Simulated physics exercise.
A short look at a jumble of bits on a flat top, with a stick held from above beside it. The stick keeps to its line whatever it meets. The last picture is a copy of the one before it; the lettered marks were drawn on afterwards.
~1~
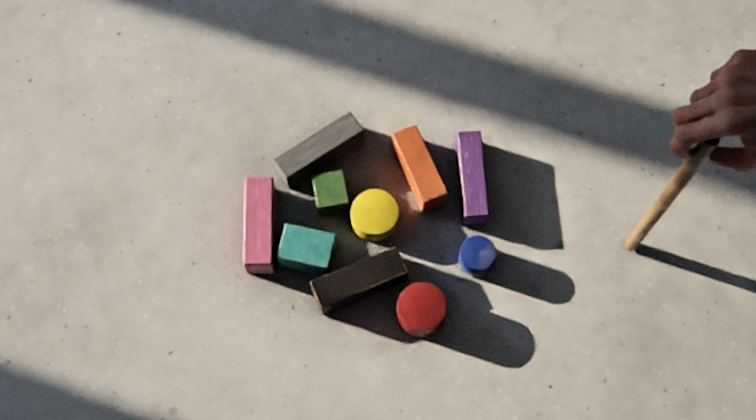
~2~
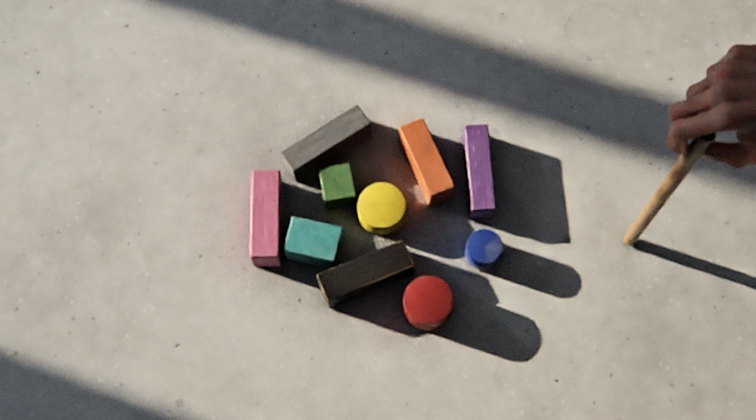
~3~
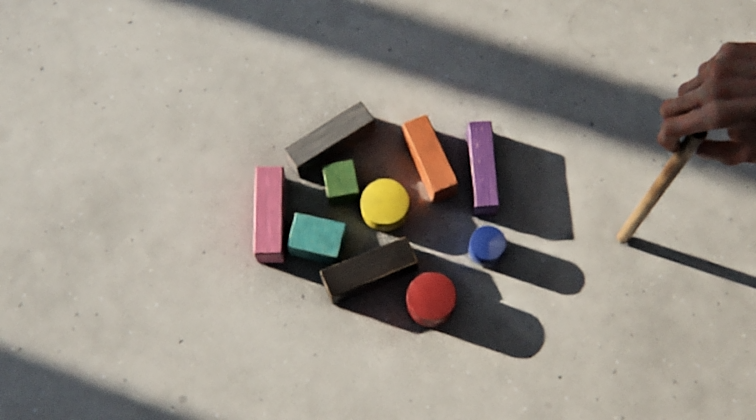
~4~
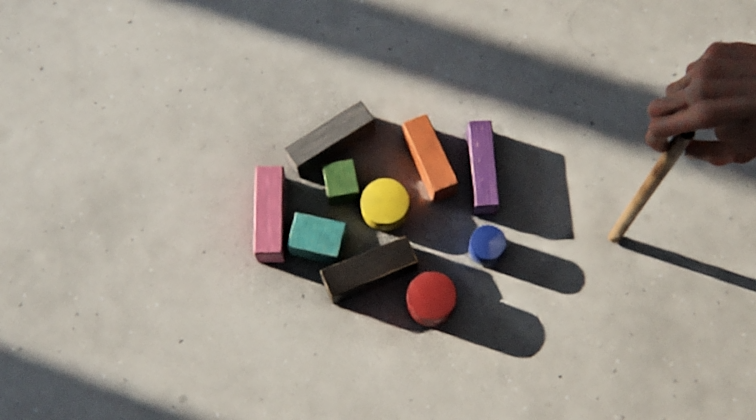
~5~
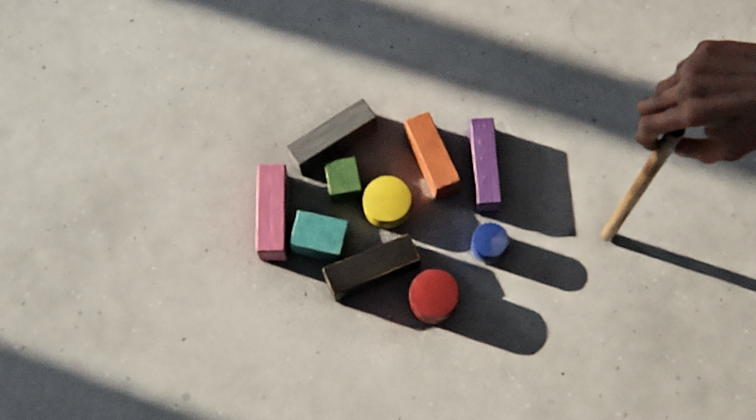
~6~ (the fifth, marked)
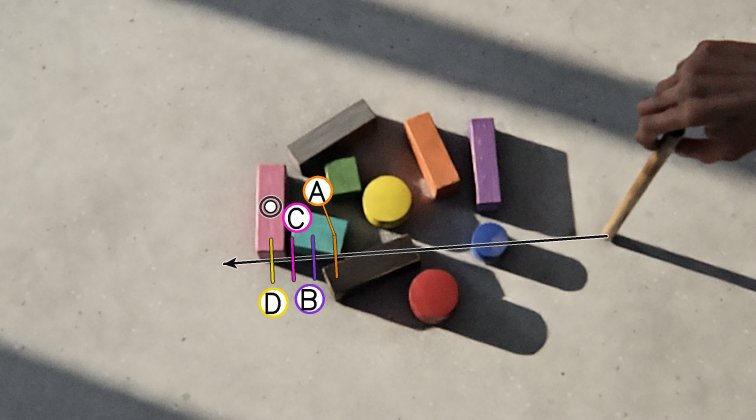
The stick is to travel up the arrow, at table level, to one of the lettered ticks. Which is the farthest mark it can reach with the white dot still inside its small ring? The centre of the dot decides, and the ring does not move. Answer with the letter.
Mark A.
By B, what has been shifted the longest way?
It is the blue tin.
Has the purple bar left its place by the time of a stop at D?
No.
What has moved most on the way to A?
It is the blue tin.
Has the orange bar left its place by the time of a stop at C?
By then, no.
On the marked copy, A at (336, 256); B at (313, 258); C at (293, 259); D at (272, 260); the arrow from (607, 236) to (223, 264); the white dot at (271, 207).
Taking A. A third of the way, foot of the stick (509, 244).
Two thirds of the way, foot of the stick (412, 251); blue tin (417, 271); black bar (352, 279).
When it is over, foot of the stick (336, 256); blue tin (417, 271); black bar (352, 279); the dot is still in its ring.
As for the rest, B shifts the dotted thing to (255, 207); C shifts the dotted thing to (246, 199); D shifts the dotted thing to (239, 192).
